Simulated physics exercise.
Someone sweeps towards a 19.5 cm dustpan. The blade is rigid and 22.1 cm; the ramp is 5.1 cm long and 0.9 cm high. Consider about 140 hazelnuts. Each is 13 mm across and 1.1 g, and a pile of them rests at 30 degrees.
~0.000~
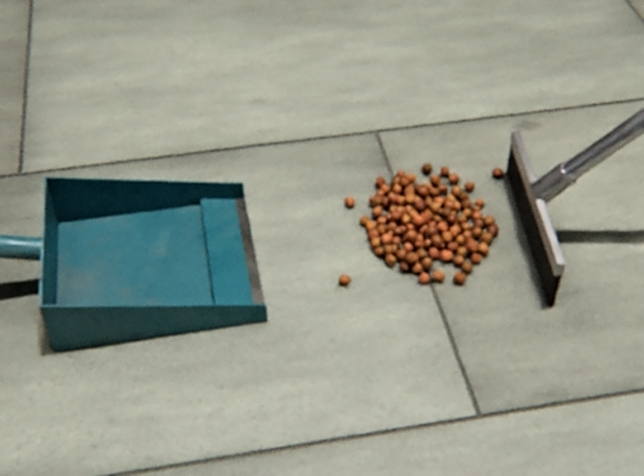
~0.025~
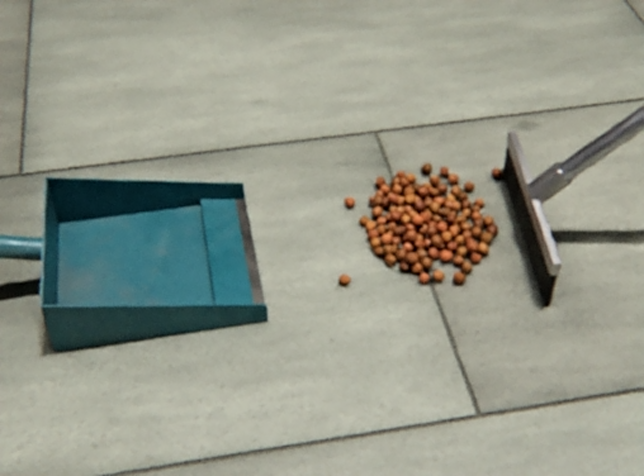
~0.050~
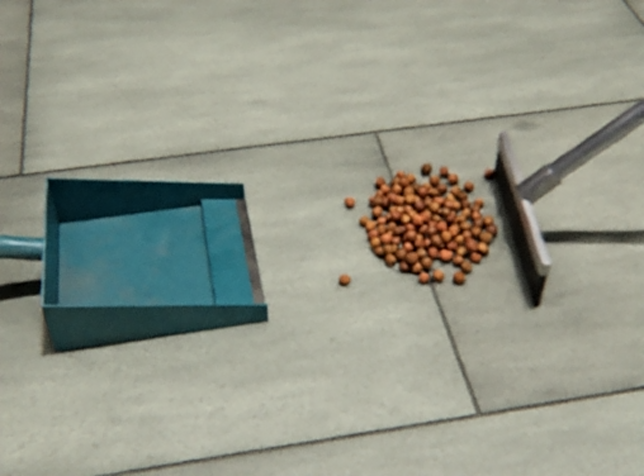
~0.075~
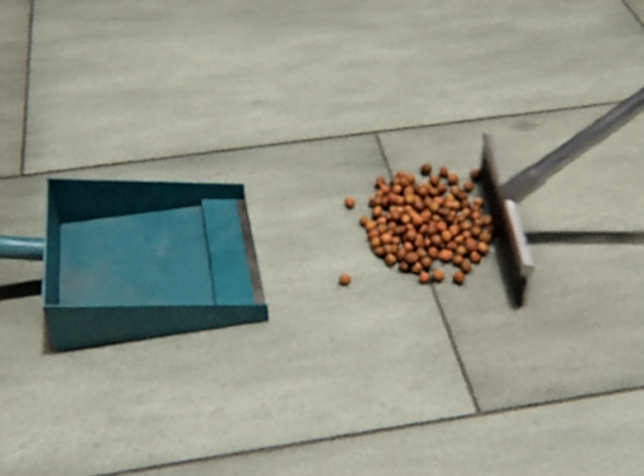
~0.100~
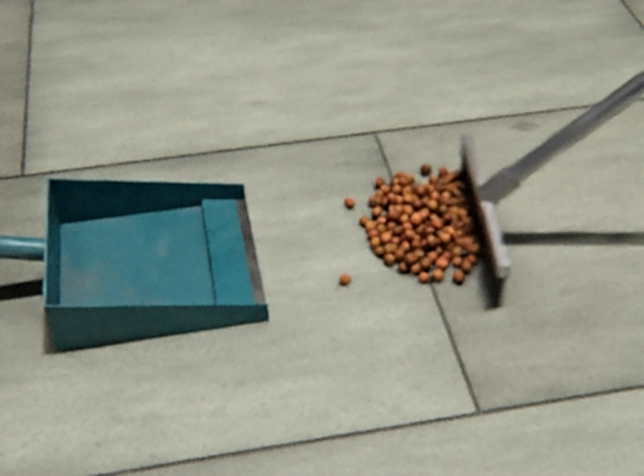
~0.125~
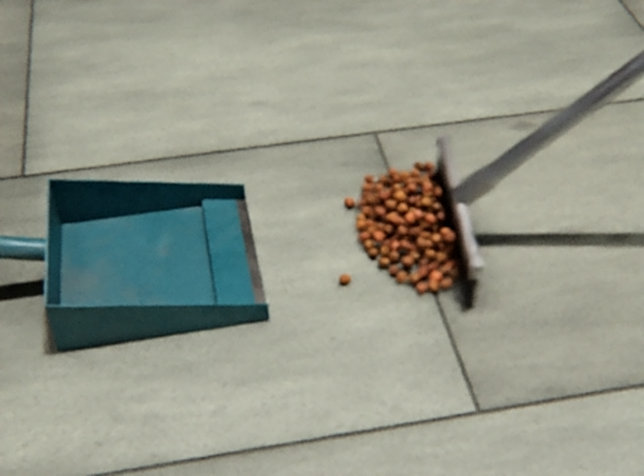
On a pale tiled floor, a rigid blade on a handle sliding left, pushing a pile of hazelnuts towards a teal dustpan.
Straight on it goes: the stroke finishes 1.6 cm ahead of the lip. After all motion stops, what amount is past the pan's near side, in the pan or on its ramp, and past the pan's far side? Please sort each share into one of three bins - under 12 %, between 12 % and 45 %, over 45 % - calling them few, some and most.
Near side: Few. Pan: Most. Far side: Some.
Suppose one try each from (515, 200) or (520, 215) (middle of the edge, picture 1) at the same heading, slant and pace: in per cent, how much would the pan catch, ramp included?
Around 50 percent, then around 45 percent.
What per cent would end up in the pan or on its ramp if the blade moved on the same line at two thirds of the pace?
Some 45 %.
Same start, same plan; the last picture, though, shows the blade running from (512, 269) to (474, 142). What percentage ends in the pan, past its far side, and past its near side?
Per cent by place - pan 45, far side 25, near side 5.
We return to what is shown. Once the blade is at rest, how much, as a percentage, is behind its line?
I'd say close to 0 per cent.
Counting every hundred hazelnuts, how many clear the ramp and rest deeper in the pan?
Roughly 40 percent.
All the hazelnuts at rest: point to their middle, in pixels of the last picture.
Somewhere near (152, 241) in the last picture.
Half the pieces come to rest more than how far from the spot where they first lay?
About 32 cm.
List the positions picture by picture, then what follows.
The first picture shows blade from (559, 269) to (515, 140), moved 0.0 cm, 0 of the pieces shifted so far; middle of the pieces at (428, 216); pan at (139, 272).
The second picture shows blade from (555, 269) to (511, 140), moved 0.4 cm, 0 of the pieces shifted so far; middle of the pieces at (427, 216).
The third picture shows blade from (544, 269) to (502, 141), moved 1.4 cm, 1 of the pieces shifted so far; middle of the pieces at (427, 216).
The fourth picture shows blade from (527, 270) to (487, 142), moved 3.2 cm, 1 of the pieces shifted so far; middle of the pieces at (427, 216).
The fifth picture shows blade from (503, 271) to (466, 143), moved 5.7 cm, 51 of the pieces shifted so far; middle of the pieces at (425, 226).
The sixth picture shows blade from (475, 272) to (442, 144), moved 8.5 cm, 133 of the pieces shifted so far; middle of the pieces at (407, 224); pan at (142, 272). The blade's pace is about 1.14 m/s, heading 6 degrees away from the viewer's side.
After 0.23 s, middle of the blade 11 cm from the lip; 0 % over the lip, far side 15 %, near side 5 %.
Then, at 0.29 s, middle of the blade 5 cm from the lip; 15 % over the lip, far side 20 %, near side 10 %.
Then, at 0.50 s, middle of the blade 3 cm from the lip; 60 % over the lip, far side 20 %, near side 10 %.
By 1.8 s all is still; near side 10 %, pan 50 %, far side 20 %, in front of the lip or behind the blade 20 %.
